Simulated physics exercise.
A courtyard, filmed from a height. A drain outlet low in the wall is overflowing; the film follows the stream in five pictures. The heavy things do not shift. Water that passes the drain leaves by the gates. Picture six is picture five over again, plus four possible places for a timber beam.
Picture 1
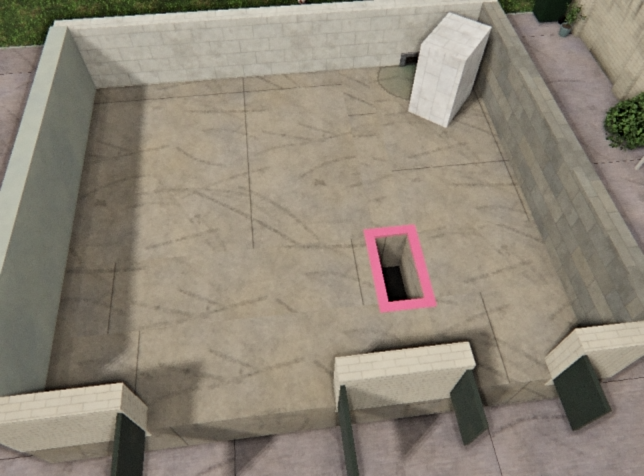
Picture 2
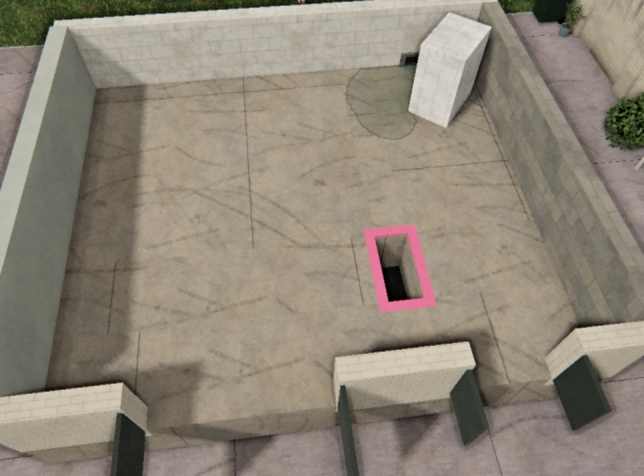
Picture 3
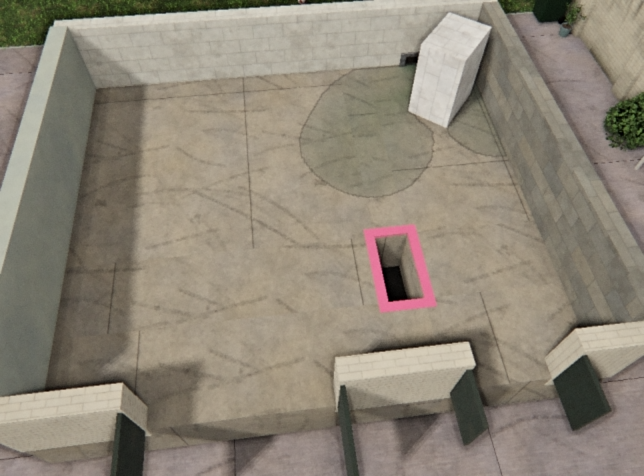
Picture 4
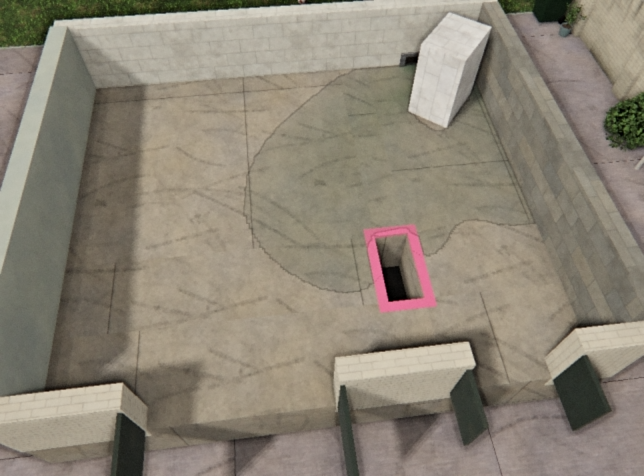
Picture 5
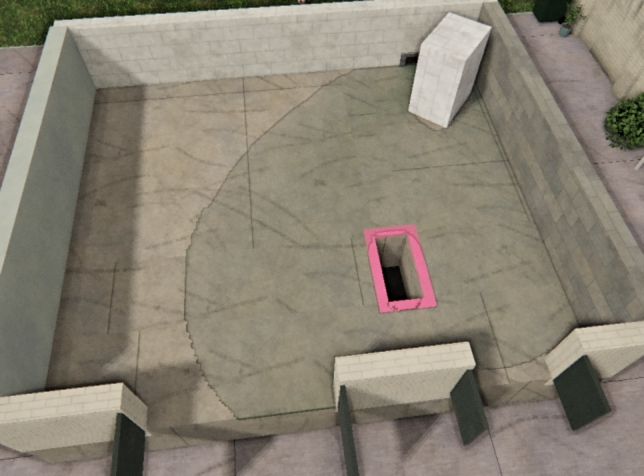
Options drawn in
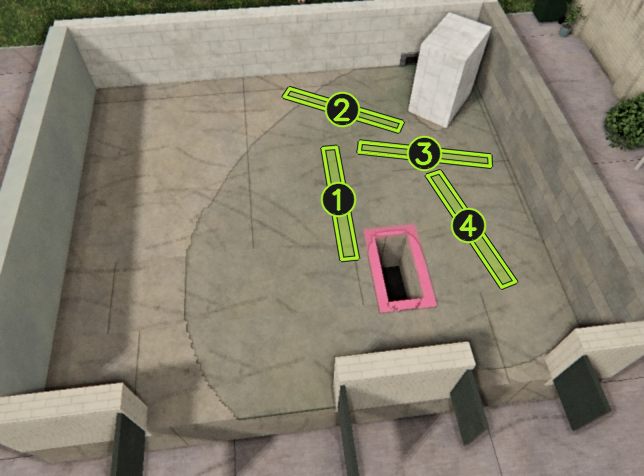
Water spreads from the upper right across a walled yard, reaching and surrounding a pink-edged gully.
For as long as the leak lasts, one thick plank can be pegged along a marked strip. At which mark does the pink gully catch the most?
1 is best.
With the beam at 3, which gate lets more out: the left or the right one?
The left gate.
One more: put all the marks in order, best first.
Best to worst: 1, 4, 2, 3.
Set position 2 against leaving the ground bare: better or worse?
Position 2 is worse.
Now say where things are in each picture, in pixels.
The first picture shows outfall at (414, 59); pink gully at (399, 266); open gate at (242, 396); open gate at (498, 364); front seen at (382, 83), 2 % of the ground wet; pink gully still dry.
The second picture shows front seen at (383, 128), 6 % of the ground wet; pink gully still dry.
The third picture shows front seen at (323, 174), 15 % of the ground wet; pink gully still dry.
The fourth picture shows front seen at (340, 283), 32 % of the ground wet; pink gully taking water.
The fifth picture shows front seen at (213, 320), 53 % of the ground wet; pink gully taking water.
On the marked copy, 1 from (349, 258) to (329, 147); 2 from (287, 92) to (400, 126); 3 from (359, 146) to (490, 161); 4 from (433, 173) to (508, 284).
With 1, about 41 % of the stream goes into the pink gully, about 58 % out by the gates.
With 2, about 14 % of the stream goes into the pink gully, about 85 % out by the gates.
With 3, about 9 % of the stream goes into the pink gully, about 90 % out by the gates.
With 4, about 23 % of the stream goes into the pink gully, about 76 % out by the gates.
